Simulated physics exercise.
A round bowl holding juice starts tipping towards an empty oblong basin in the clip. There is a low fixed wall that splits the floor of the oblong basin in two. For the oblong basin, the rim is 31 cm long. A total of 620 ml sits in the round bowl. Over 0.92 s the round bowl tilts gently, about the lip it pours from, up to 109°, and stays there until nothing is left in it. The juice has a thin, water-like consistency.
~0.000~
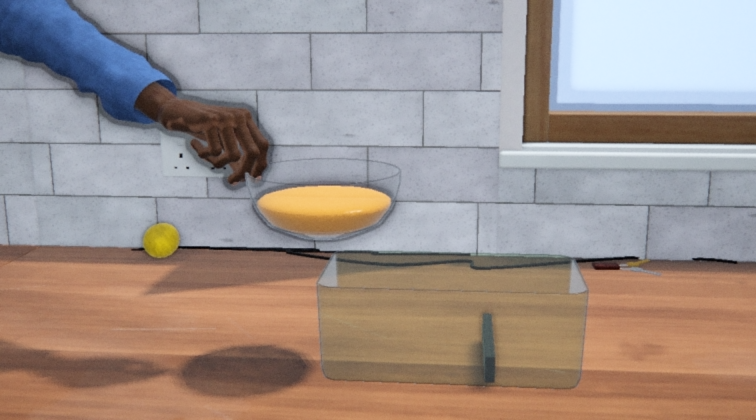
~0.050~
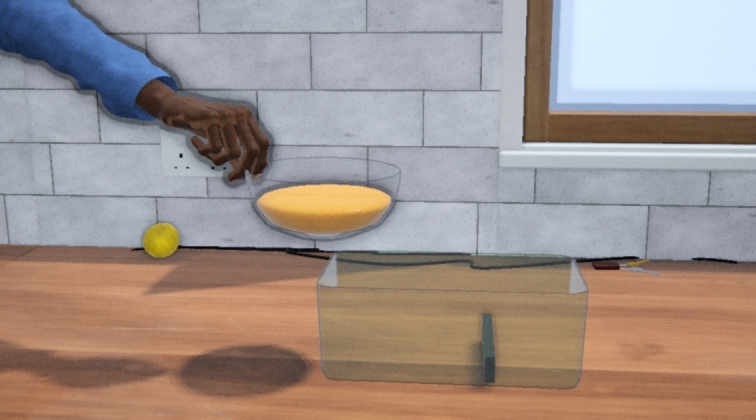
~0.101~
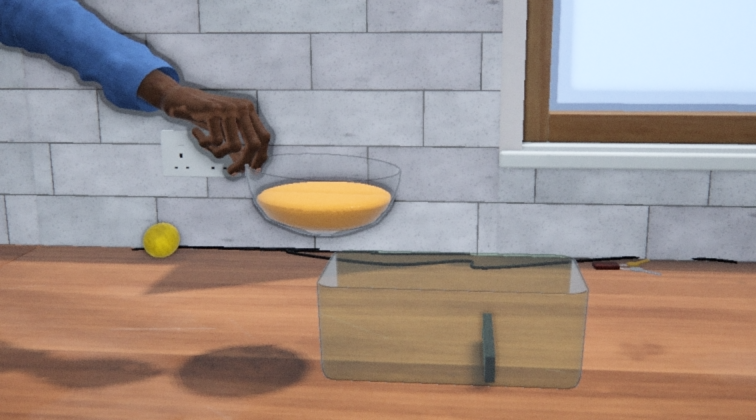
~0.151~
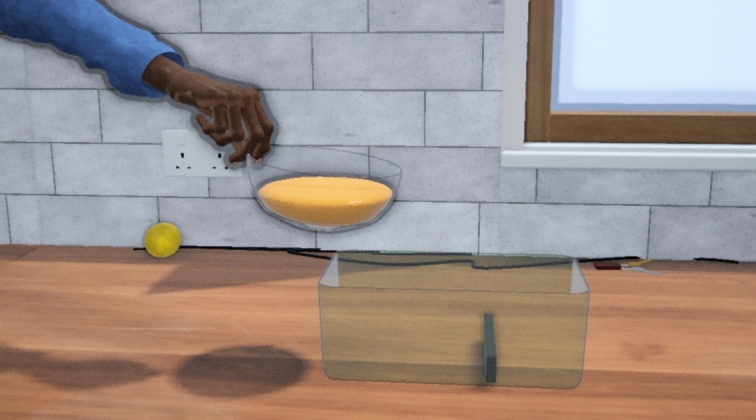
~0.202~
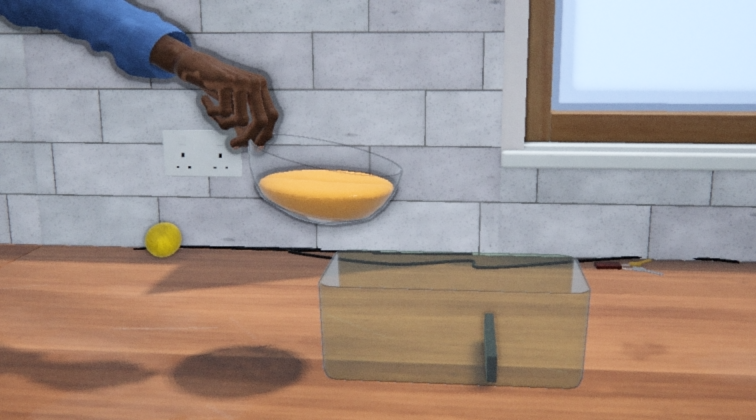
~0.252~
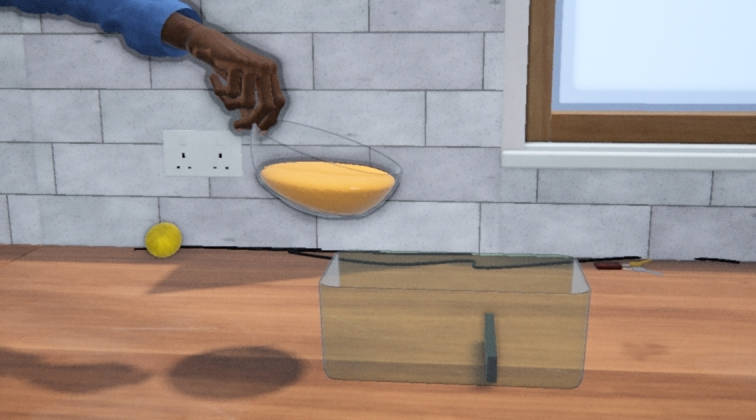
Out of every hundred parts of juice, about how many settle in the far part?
About 46 out of 100.
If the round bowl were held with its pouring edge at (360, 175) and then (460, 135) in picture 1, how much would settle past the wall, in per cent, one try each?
The first try gives around 10 percent, the second around 40 percent.
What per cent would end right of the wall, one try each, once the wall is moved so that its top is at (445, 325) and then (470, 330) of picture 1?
85 % and 75 %.
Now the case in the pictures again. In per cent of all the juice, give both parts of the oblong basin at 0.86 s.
Near 32 on the left, 56 on the right.
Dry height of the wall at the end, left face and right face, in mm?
I'd say some 22 mm on the left and some 12 mm on the right.
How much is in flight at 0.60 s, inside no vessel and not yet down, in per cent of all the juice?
My guess is roughly 52 %.
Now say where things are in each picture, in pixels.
In the first picture, it leans 0°; its right rim is at (400, 173); the juice meets the walls at (259, 197) and (392, 199); the oblong basin's rim runs from (326, 269) to (580, 275); the wall's top is at (489, 335).
In the second picture, it leans 1°; its right rim is at (400, 173); the juice meets the walls at (259, 196) and (392, 199).
In the third picture, it leans 3°; its right rim is at (400, 173); the juice meets the walls at (259, 192) and (392, 196).
In the fourth picture, it leans 7°; its right rim is at (401, 173); the juice meets the walls at (261, 187) and (393, 191).
In the fifth picture, it leans 12°; its right rim is at (401, 173); the juice meets the walls at (261, 178) and (394, 185).
In the sixth picture, it leans 19°; its right rim is at (401, 173); the juice meets the walls at (262, 168) and (396, 180).
By 0.60 s the tilt is 80° and 41 per cent is still to pour, 6 is left of the wall and 0 right of it.
By 0.86 s the tilt is 108° and 0 per cent is still to pour, 31 is left of the wall and 57 right of it.
By 1.13 s the tilt is 109° and 0 per cent is still to pour, 50 is left of the wall and 47 right of it.
By 1.42 s the tilt is 109° and 0 per cent is still to pour, 51 is left of the wall and 46 right of it.
At rest 51 per cent lies left of the wall, 46 right of it and 3 outside.
